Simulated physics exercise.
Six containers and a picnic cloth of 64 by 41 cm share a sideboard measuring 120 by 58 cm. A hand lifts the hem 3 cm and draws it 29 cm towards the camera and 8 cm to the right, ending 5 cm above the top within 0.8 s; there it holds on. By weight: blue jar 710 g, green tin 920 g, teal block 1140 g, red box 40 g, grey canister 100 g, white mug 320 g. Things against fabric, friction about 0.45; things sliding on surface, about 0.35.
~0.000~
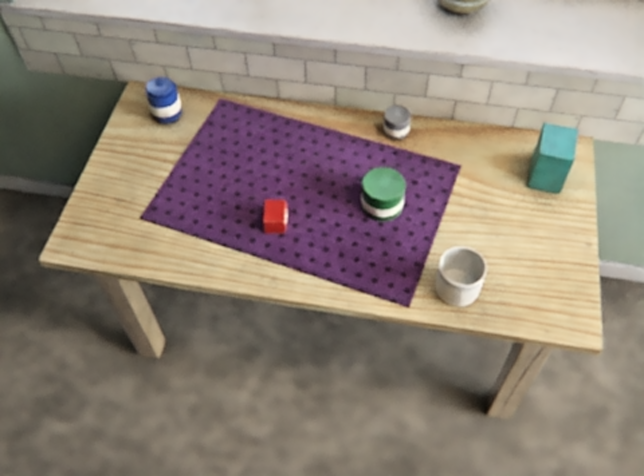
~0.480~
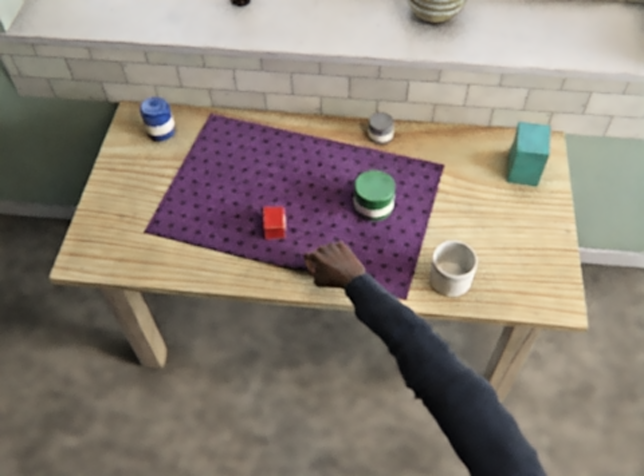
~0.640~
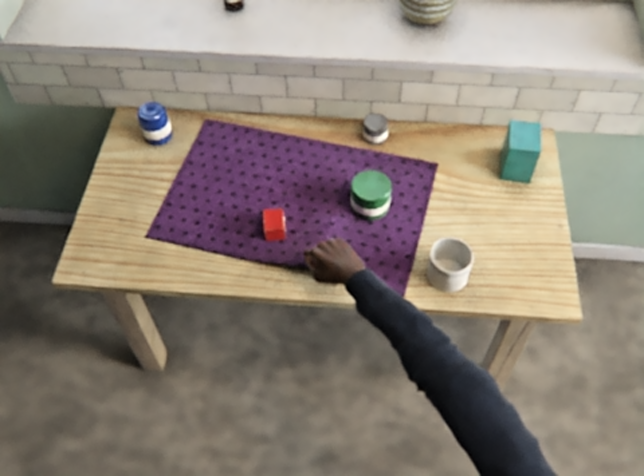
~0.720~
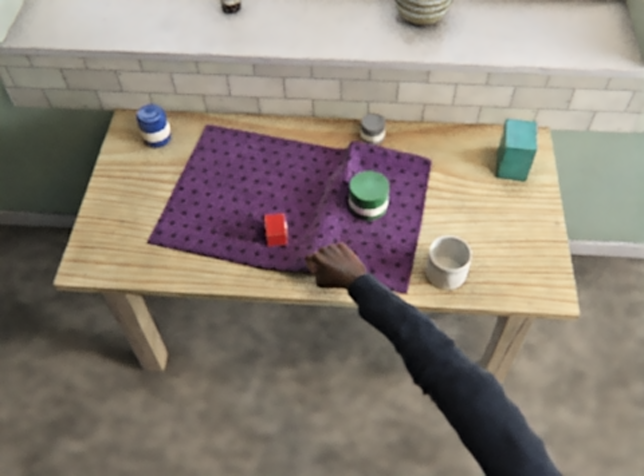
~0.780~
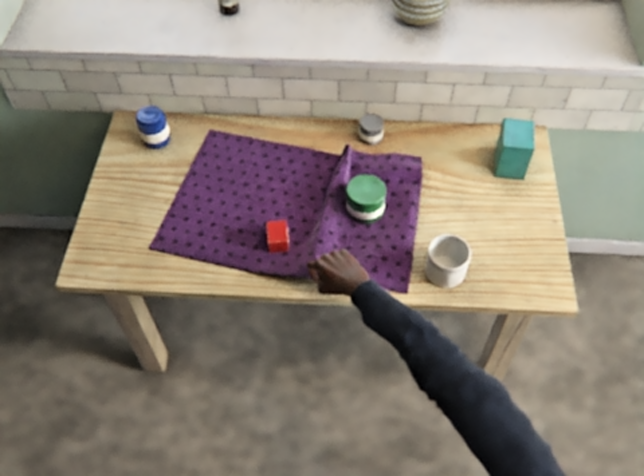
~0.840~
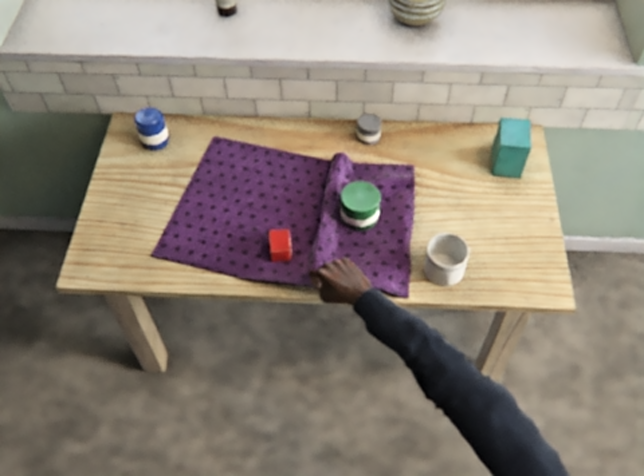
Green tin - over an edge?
It ends up off the surface.
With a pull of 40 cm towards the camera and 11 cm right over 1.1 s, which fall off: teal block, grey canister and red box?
Result - teal block: Still on top, grey canister: Still on top, red box: Gone.
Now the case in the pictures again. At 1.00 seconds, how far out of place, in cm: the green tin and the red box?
I'd put the green tin at some 15 centimetres and the red box at some 15 centimetres.
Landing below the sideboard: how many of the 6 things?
That works out to 2 of them.
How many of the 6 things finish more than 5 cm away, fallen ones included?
That comes to 2 of the things.
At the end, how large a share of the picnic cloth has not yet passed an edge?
Roughly 0% of it.
At 1.0 s, 85 % of the picnic cloth is still over the top; green tin 13 cm off its start, red box 16 cm off its start.
At 1.1 s, 60 % of the picnic cloth is still over the top; green tin 22 cm off its start, red box 27 cm off its start.
At 1.3 s, 30 % of the picnic cloth is still over the top; green tin 28 cm off its start at (345, 282), red box over the edge.
At 1.4 s, 20 % of the picnic cloth is still over the top; green tin 34 cm off its start, red box over the edge.
At 3.0 s, 0 % of the picnic cloth is still over the top; green tin over the edge, red box over the edge.
